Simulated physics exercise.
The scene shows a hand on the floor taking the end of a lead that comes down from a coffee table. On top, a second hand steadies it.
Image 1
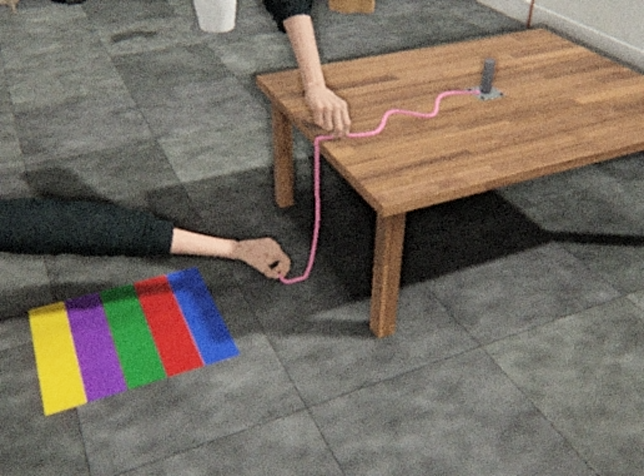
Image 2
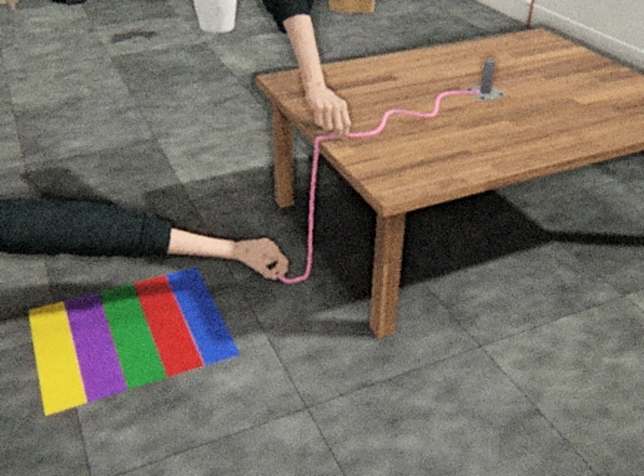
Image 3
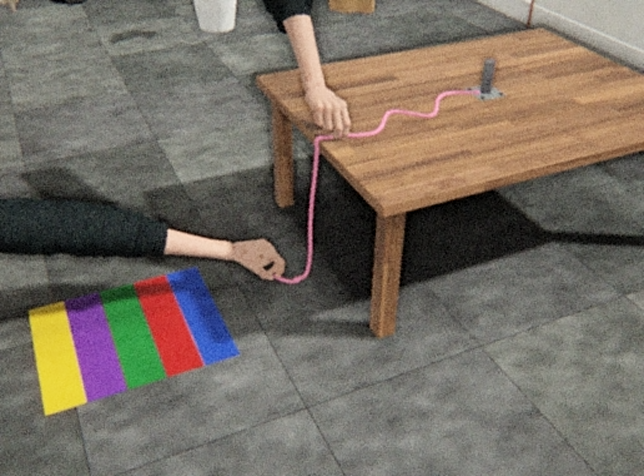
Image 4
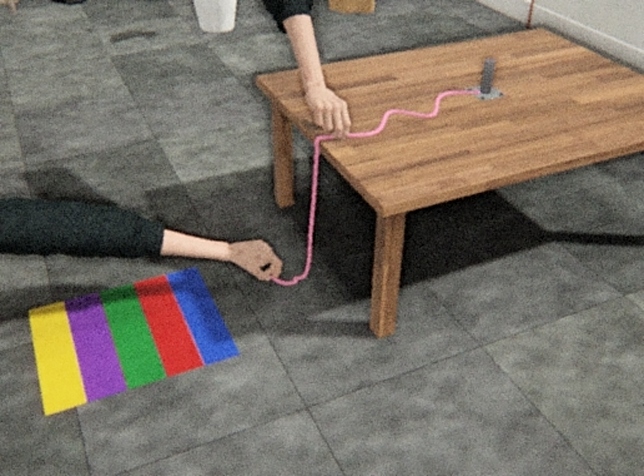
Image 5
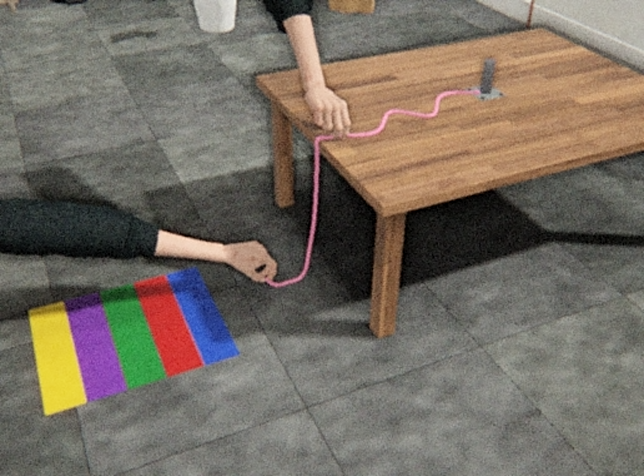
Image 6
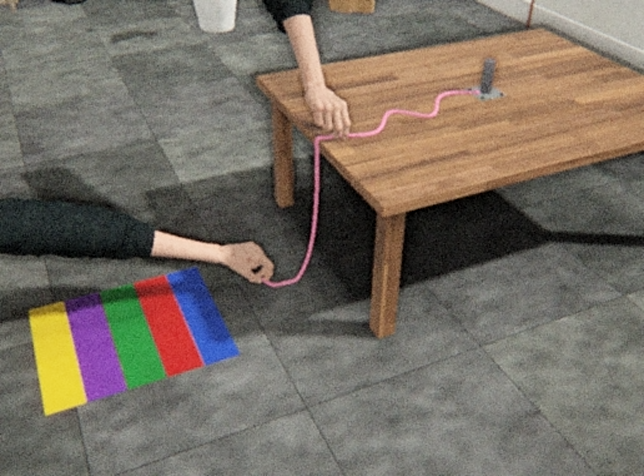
A hand near the floor drawing the end of a pink cord slightly left, while another hand rests on the wooden coffee table.
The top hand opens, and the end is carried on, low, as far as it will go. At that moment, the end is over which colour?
Over green.
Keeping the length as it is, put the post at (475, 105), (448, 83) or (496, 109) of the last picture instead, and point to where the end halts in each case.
Per try, approx.: (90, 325); (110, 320); (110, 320).
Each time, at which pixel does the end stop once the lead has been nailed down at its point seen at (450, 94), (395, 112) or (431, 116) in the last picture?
It would sit near (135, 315) the first time, (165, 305) the second and (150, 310) the third.
Soon after, end near (183, 301); over blue.
After that, end near (149, 310); over red.
At the stop, end near (128, 316); over green. The green one.
